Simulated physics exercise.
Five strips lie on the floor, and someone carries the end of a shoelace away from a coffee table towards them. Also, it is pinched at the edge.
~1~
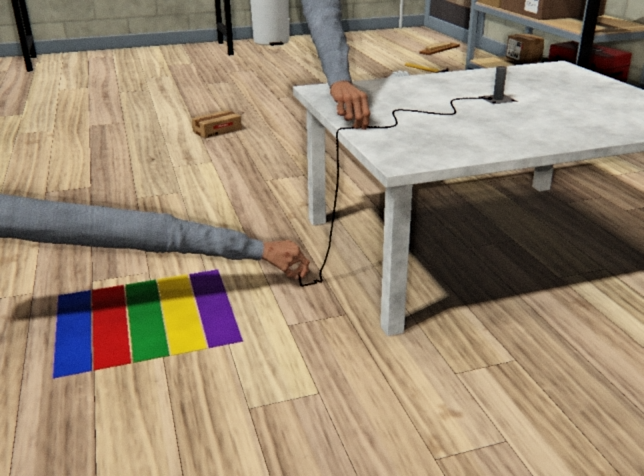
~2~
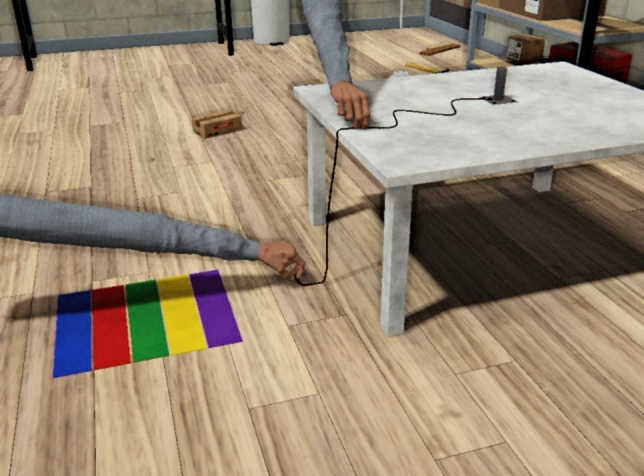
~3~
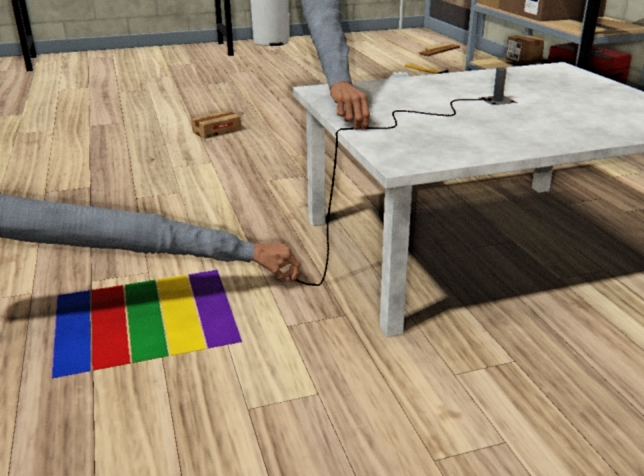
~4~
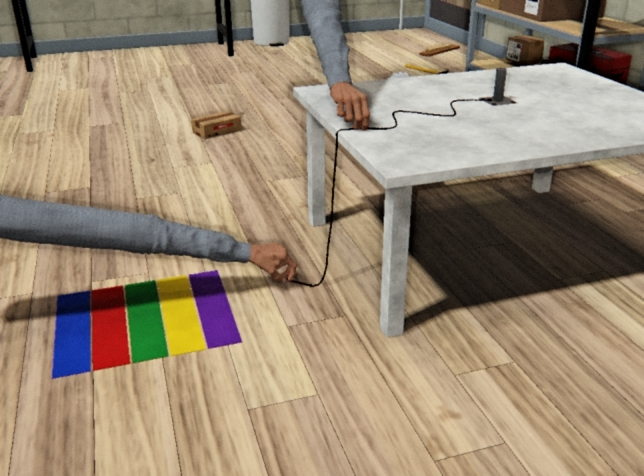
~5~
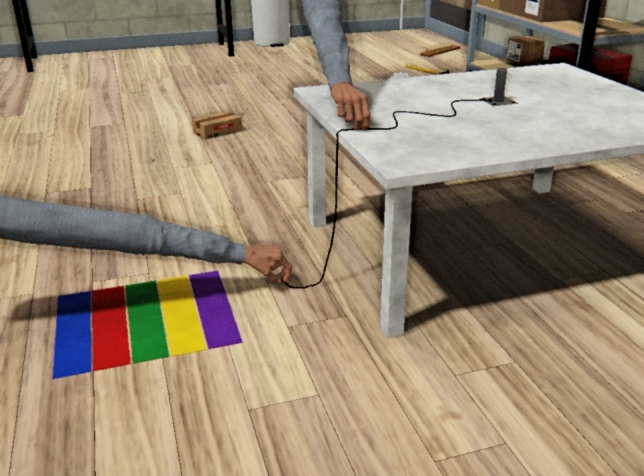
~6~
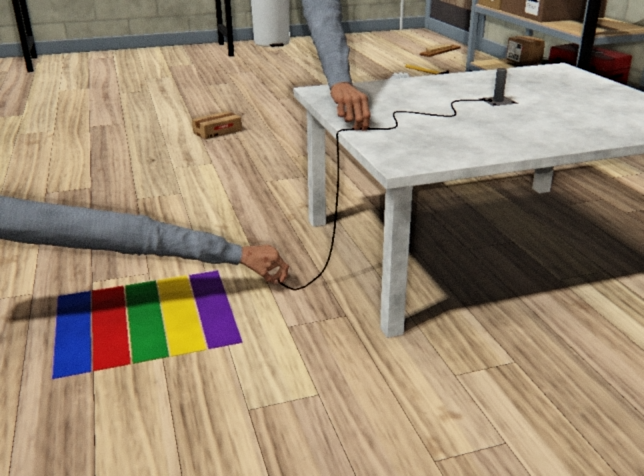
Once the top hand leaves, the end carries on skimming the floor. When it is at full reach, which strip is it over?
It is over the red strip.
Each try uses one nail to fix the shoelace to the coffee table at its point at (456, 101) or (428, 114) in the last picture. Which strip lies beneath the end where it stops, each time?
Strip colours by try: Red / green.
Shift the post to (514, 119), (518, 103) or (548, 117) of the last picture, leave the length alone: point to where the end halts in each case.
Going through them in sequence: (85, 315), (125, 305) and finally (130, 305).
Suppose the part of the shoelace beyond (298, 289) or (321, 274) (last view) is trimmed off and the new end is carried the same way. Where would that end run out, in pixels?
About (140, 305), then (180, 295).
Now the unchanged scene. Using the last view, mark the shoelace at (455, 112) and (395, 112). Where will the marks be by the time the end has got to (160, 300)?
First point (430, 112), second point (368, 123).
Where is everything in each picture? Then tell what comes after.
The first frame shows end (300, 275); purple (222, 330); yellow (186, 336); green (149, 343); red (112, 350); blue (73, 358).
The second frame shows end (295, 276); shoelace through (460, 99) (440, 115) (397, 120) (342, 130) (330, 200) (327, 264).
The third frame shows end (290, 278).
The fourth frame shows end (287, 279); shoelace through (460, 100) (440, 116) (396, 121) (341, 131) (333, 201) (327, 265).
The fifth frame shows end (282, 280).
The sixth frame shows end (279, 280); shoelace through (460, 101) (440, 116) (397, 121) (342, 131) (337, 200) (327, 264).
Soon after, end near (160, 300); over yellow.
Then, end near (126, 306); over green.
At full stretch, end near (105, 310); over red. The end stops over the red strip.
